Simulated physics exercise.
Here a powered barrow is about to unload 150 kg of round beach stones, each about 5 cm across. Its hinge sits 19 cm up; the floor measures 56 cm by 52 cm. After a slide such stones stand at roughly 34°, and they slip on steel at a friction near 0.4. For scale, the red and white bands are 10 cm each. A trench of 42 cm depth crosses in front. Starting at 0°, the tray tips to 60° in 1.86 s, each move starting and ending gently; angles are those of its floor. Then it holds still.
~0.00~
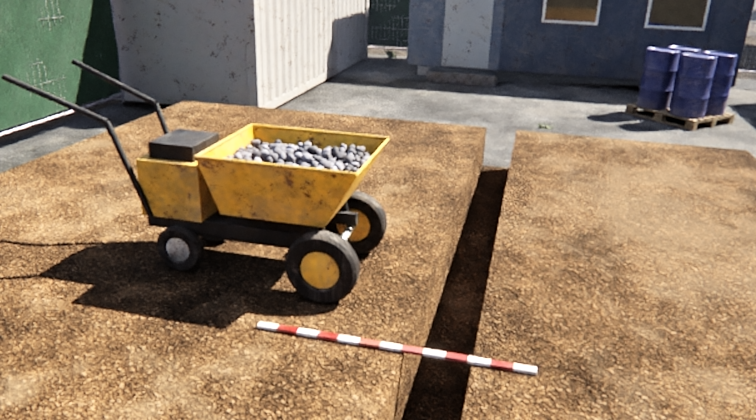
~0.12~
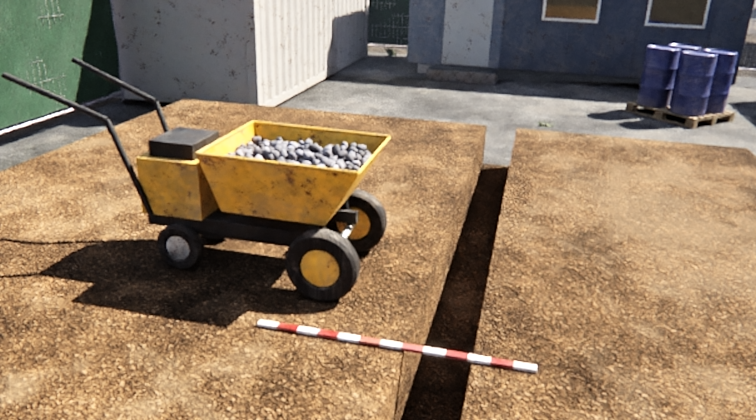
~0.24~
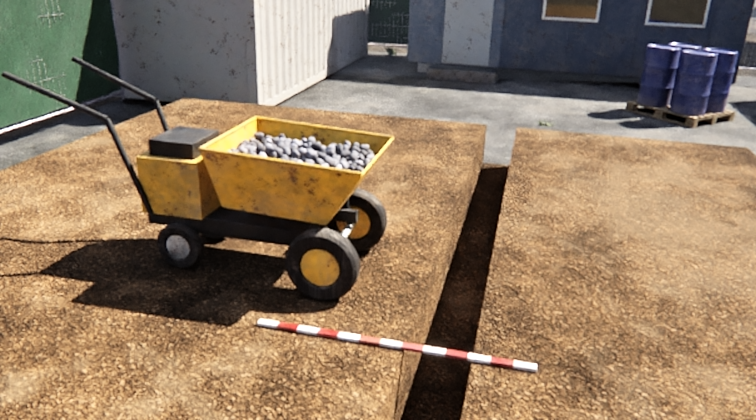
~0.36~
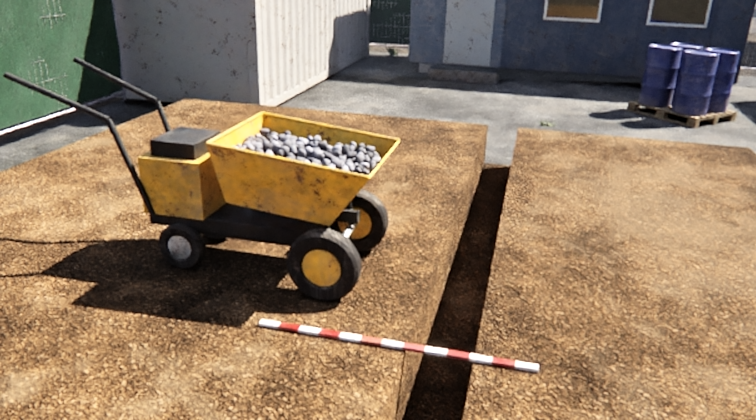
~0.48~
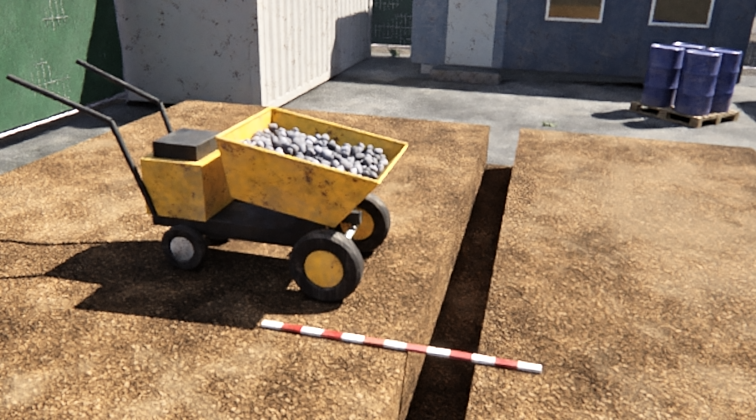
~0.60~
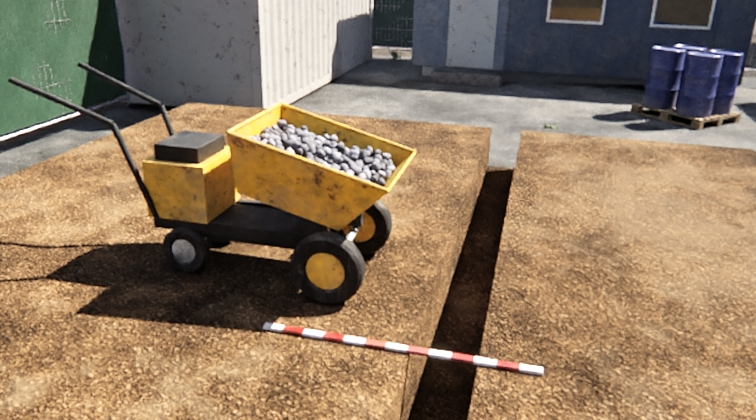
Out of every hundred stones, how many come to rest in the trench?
About 56 per cent.
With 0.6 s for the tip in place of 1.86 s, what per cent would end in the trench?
In that case some 35 per cent.
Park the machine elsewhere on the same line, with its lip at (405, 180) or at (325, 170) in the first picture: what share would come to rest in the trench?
Near 20 per cent from the first place, 55 from the second.
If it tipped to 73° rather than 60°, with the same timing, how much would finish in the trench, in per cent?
Then about 85 per cent.
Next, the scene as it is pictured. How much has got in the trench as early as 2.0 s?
About 15 per cent by then.
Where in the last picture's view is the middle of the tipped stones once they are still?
Around (462, 348).
After 1.4 s the floor is at 51°; 100 % in the tray; the foremost stones are at (435, 228).
After 2.0 s the floor is at 60°; 82 % in the tray, 17 % in the trench, 1 % past the trench; the foremost stones are at (508, 292).
After 2.3 s the floor is at 60°; 63 % in the tray, 31 % in the trench, 6 % past the trench; the foremost stones are at (552, 296).
After 4.3 s the floor is at 60°; 38 % in the tray, 56 % in the trench, 6 % past the trench; the foremost stones are at (572, 303).
